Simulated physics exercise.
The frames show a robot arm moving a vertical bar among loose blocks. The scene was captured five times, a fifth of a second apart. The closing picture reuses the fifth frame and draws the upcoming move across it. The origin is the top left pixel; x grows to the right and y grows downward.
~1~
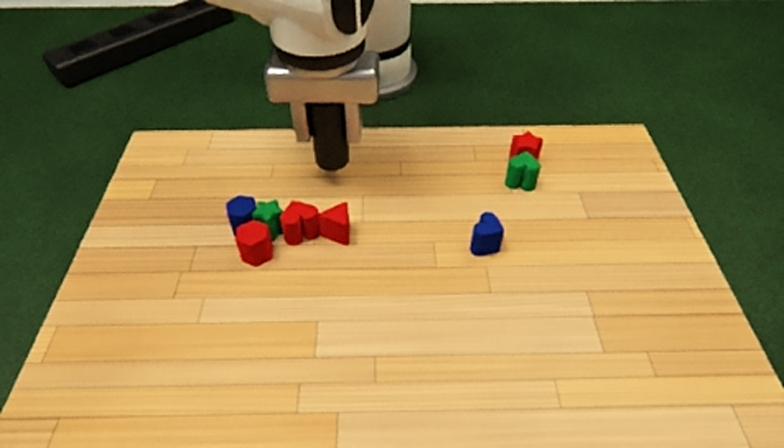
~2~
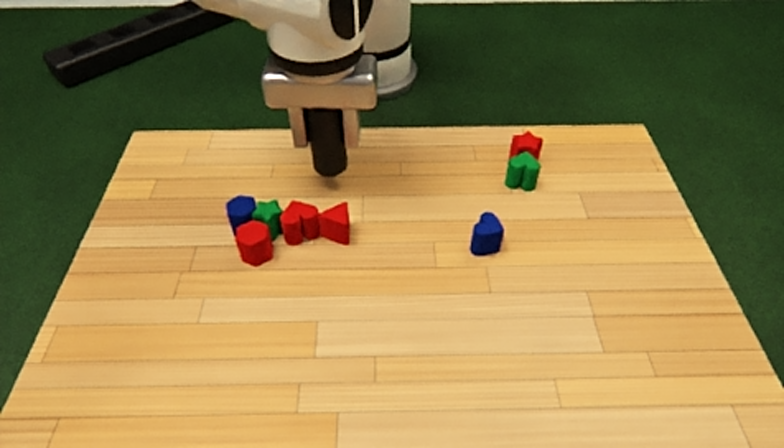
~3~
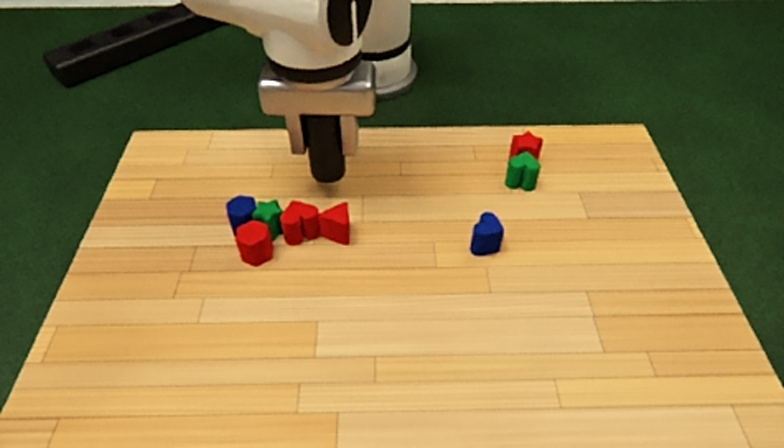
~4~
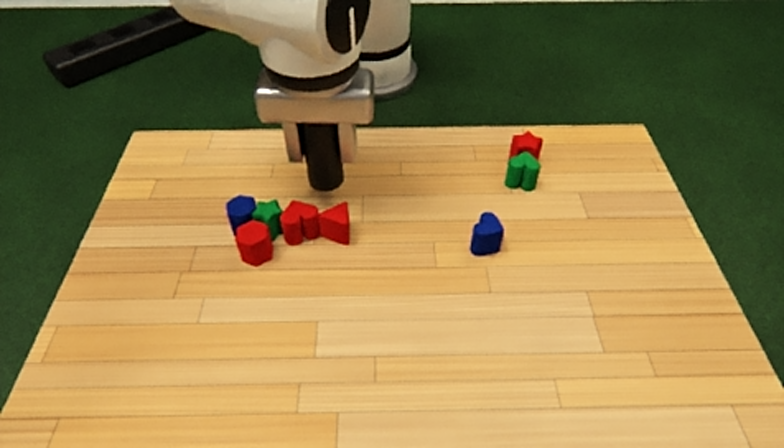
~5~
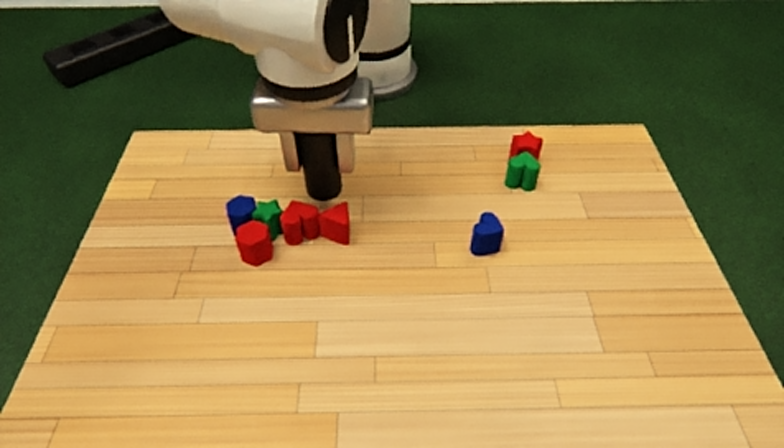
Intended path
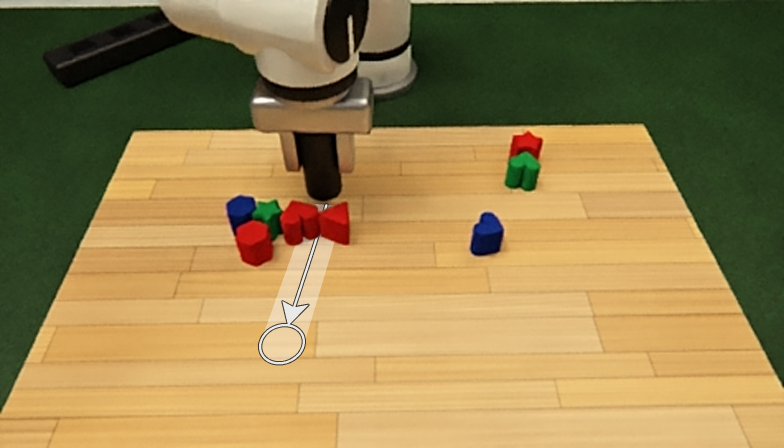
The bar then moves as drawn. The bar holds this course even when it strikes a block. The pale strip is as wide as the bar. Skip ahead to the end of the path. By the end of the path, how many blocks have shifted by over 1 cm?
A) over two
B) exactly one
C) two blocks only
Answer: A.
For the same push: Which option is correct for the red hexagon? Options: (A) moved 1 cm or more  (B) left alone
Correct choice: A.
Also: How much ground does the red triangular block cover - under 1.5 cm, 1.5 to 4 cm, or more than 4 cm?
My estimate: In the 1.5 to 4 cm range.
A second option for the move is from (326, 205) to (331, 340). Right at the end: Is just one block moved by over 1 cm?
Short answer: No.
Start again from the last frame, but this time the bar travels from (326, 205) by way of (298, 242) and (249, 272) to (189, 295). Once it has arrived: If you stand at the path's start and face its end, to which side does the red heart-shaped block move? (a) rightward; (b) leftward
Option b.
Path on the board, in a line from (326, 205) to (282, 344).
What follows on the original path. One third of the way, bar (312, 229); red hexagon (240, 235); red heart-shaped block (275, 233), turned 70° clockwise; red triangular block (340, 228), turned 50° anticlockwise.
Two thirds of the way, bar (296, 276); red hexagon (234, 236); red heart-shaped block (262, 247); red triangular block (340, 228), turned 50° anticlockwise.
At the end, bar (278, 329); red hexagon (234, 236); green star-shaped block in place; red heart-shaped block (262, 247), turned 120° clockwise; red triangular block (340, 228), turned 50° anticlockwise.
